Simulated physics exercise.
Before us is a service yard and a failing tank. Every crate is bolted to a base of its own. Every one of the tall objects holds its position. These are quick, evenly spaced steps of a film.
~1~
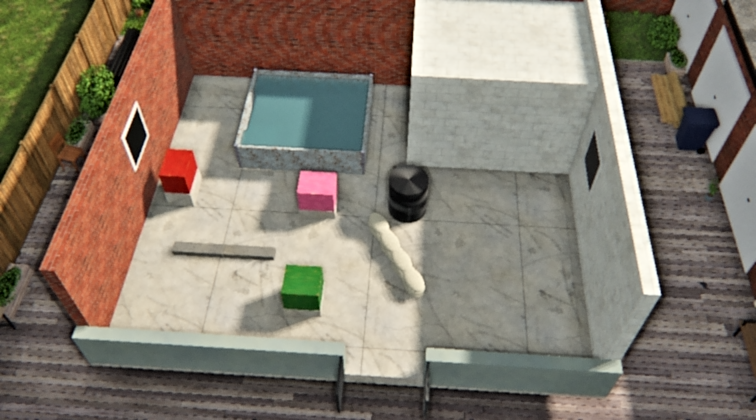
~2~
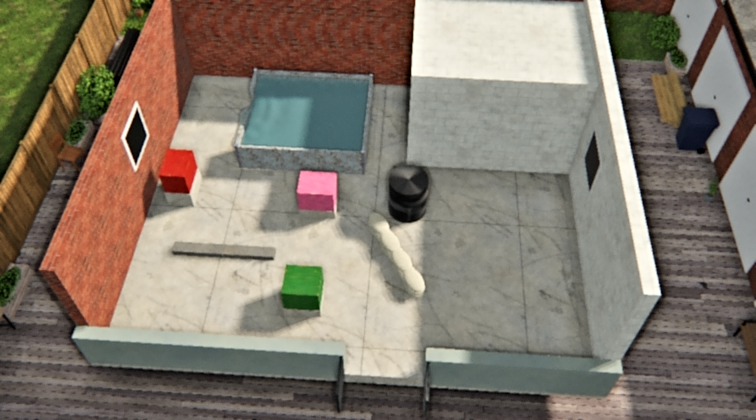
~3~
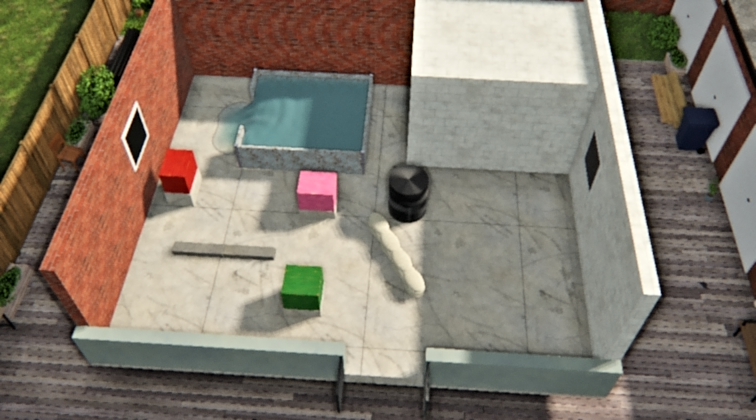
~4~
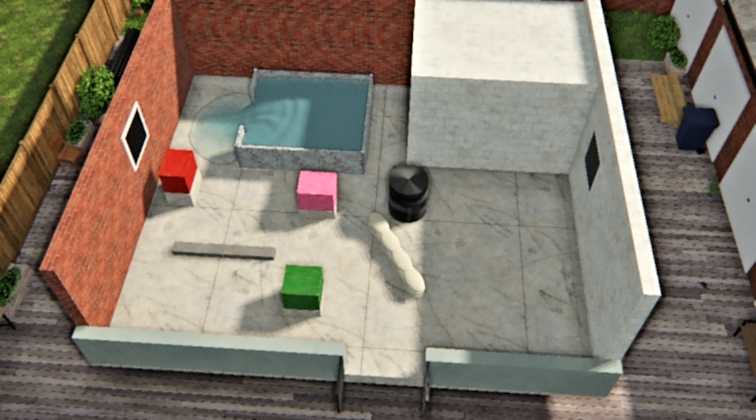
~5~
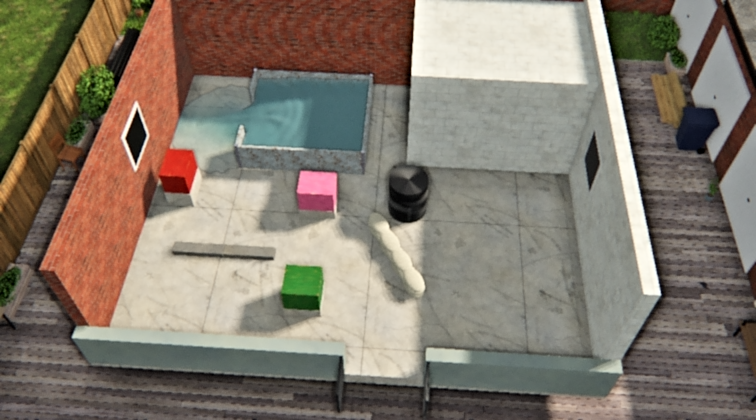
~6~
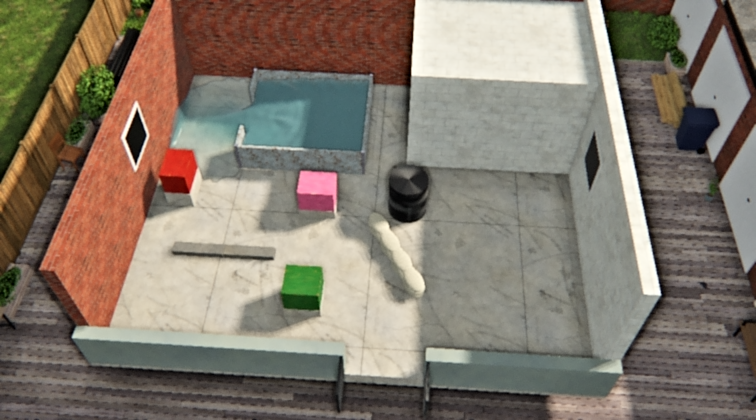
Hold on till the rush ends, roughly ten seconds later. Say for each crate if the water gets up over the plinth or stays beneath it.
Outcome: Green crate: Spared; pink crate: Spared; red crate: Spared.
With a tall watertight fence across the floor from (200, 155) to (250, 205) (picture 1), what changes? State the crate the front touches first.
That would be the red-painted one.
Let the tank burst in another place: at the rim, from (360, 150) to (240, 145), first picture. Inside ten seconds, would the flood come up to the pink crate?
Result: Pink crate is swamped.
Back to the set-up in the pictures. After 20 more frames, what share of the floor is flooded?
That comes to about 35 per cent.
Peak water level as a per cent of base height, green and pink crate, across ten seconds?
About 60 % and 50 %.
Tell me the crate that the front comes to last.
The answer here is the green-painted one.
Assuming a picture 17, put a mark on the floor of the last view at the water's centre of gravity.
The centre of mass sits at about (270, 129).
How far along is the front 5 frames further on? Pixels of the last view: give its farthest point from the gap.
Roughly at (149, 213).
A moment on, water covers 10 % of the floor; the green crate not reached, the pink crate not reached, the red crate water round its plinth.
Next, water covers 20 % of the floor; the green crate not reached, the pink crate not reached, the red crate water round its plinth.
Then, water covers 35 % of the floor; the green crate not reached, the pink crate water round its plinth, the red crate water round its plinth.
Later, water covers 60 % of the floor; the green crate water round its plinth, the pink crate water round its plinth, the red crate water round its plinth.
In the end, water covers 95 % of the floor; the green crate stayed above the water, the pink crate stayed above the water, the red crate stayed above the water.
